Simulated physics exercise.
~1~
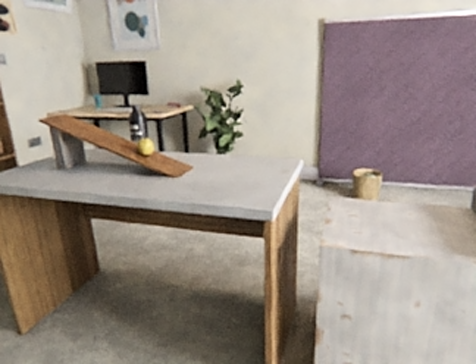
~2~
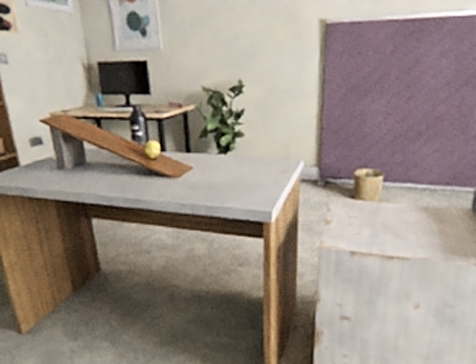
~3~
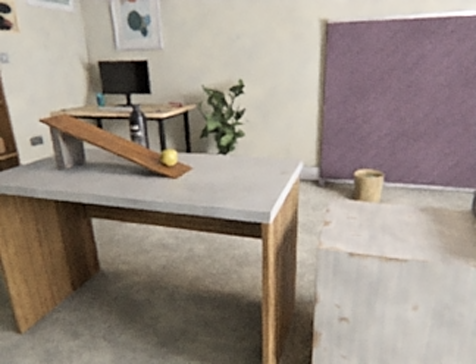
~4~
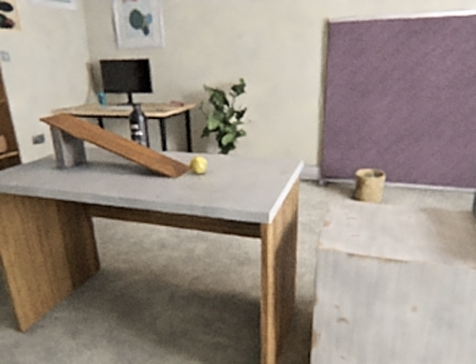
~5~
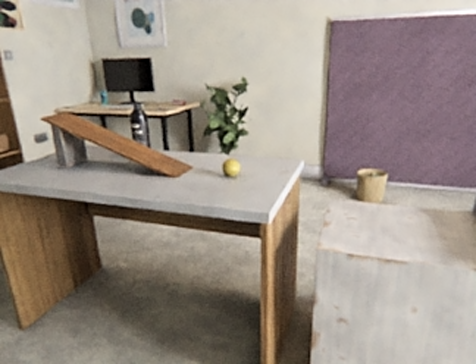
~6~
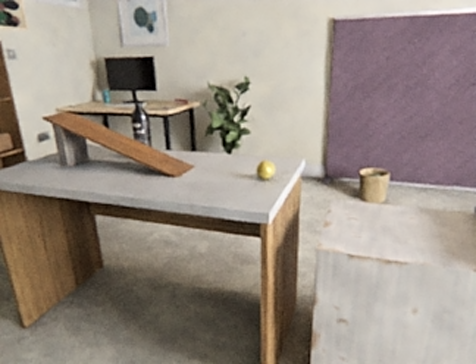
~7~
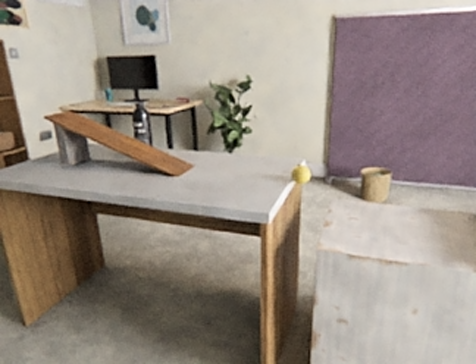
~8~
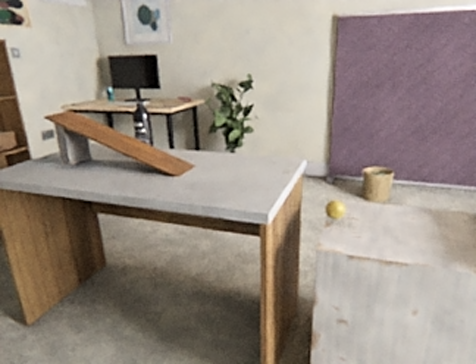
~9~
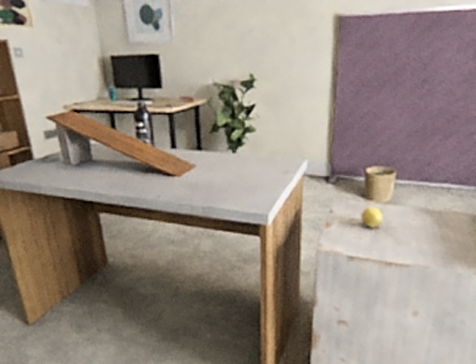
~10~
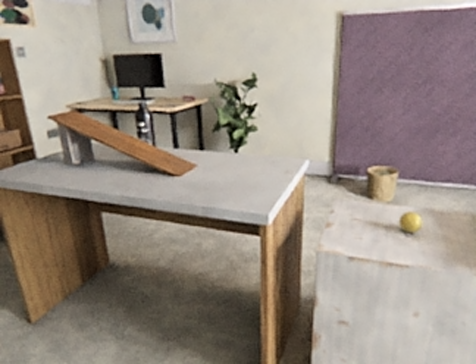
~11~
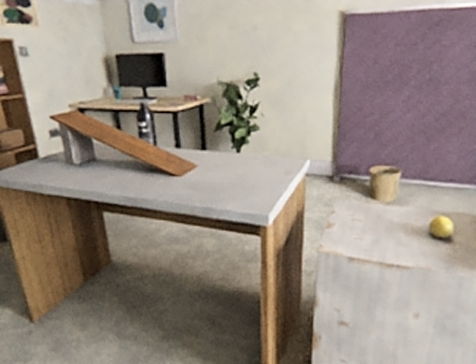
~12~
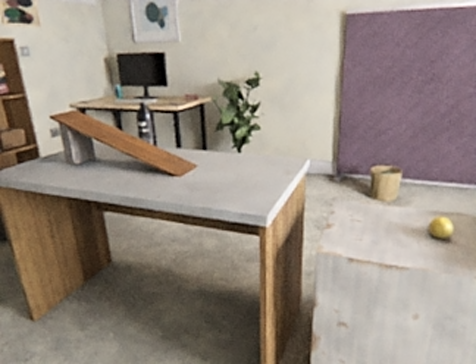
A grey-topped table with wooden side panels stands at the left of a room, seen from slightly above, with a pale, lower surface across a gap to its right. A fixed brown ramp slopes down to the right on the table, with a dark bottle behind it, while a desk, a plant and a purple board stand farther back. A yellow apple rolls down the ramp and onto the tabletop. It continues right, passes the table's edge and drops across the gap onto the lower surface. There it rolls farther right and comes to rest, while the bottle stays in place.
